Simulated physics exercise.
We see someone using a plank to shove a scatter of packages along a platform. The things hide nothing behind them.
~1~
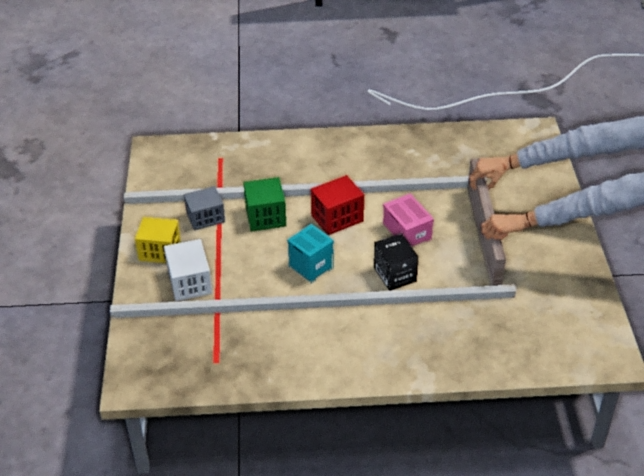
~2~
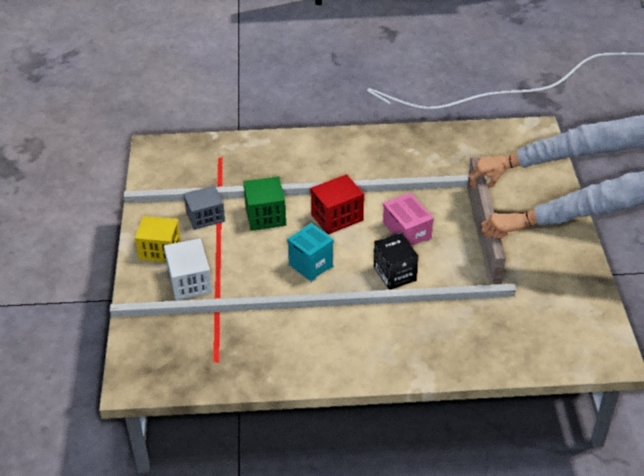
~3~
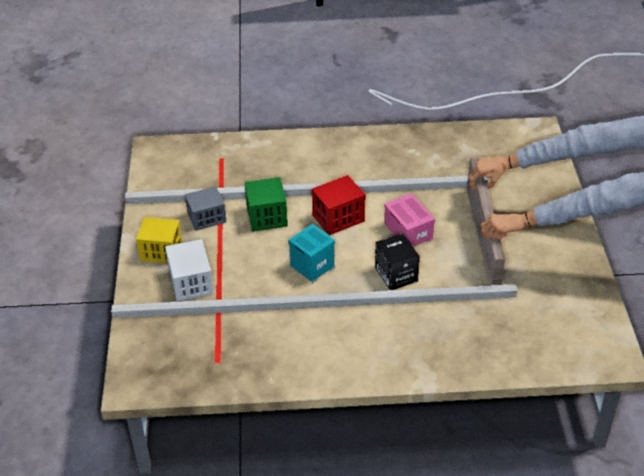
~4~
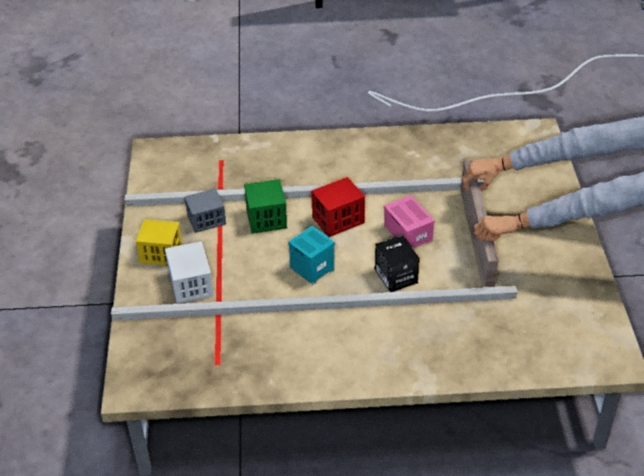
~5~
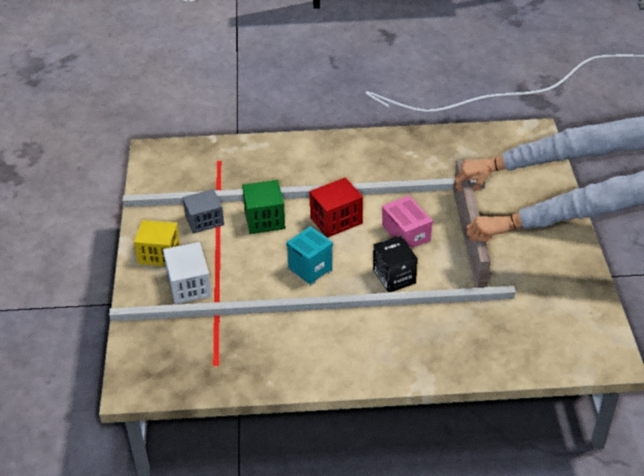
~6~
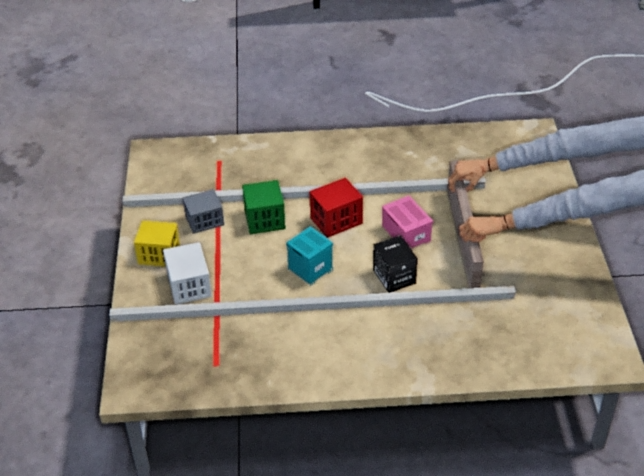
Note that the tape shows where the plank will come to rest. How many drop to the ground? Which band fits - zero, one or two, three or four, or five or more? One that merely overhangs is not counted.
The band that fits is one or two.
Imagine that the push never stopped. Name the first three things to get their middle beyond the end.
I'd say the grey crate leads, followed by the green crate, then the white crate.
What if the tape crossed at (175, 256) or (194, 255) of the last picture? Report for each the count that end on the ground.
3, then 3.
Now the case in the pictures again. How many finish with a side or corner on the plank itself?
It's 2 of them.
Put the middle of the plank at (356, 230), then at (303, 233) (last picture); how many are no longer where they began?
Tally: First 5; then 6.
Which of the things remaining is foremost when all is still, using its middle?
Answer: The green crate.
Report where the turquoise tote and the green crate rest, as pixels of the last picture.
Look around (168, 262) for the first and around (127, 208) for the second.
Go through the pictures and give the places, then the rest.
In the first frame, yellow crate (158, 240); white crate (188, 270); grey crate (205, 208); plank (485, 222); tape (219, 250).
In the second frame, white crate (188, 269); red crate (337, 204).
In the third frame, grey crate (206, 208); pink tote (409, 222).
In the fourth frame, yellow crate (159, 243); green crate (266, 206).
In the fifth frame, white crate (188, 273); turquoise tote (310, 256).
In the sixth frame, yellow crate (157, 244); white crate (188, 273); grey crate (204, 211); plank (464, 224); tape (218, 253).
Early on, none off yet; yellow crate at rest near (157, 244); white crate at rest near (188, 273); grey crate at rest near (204, 211).
A while later, none off yet; yellow crate at rest near (157, 244); white crate at rest near (188, 273); grey crate travelled about its own width near (173, 209).
Finally, the number that fall off is one or two; lost, grey crate.
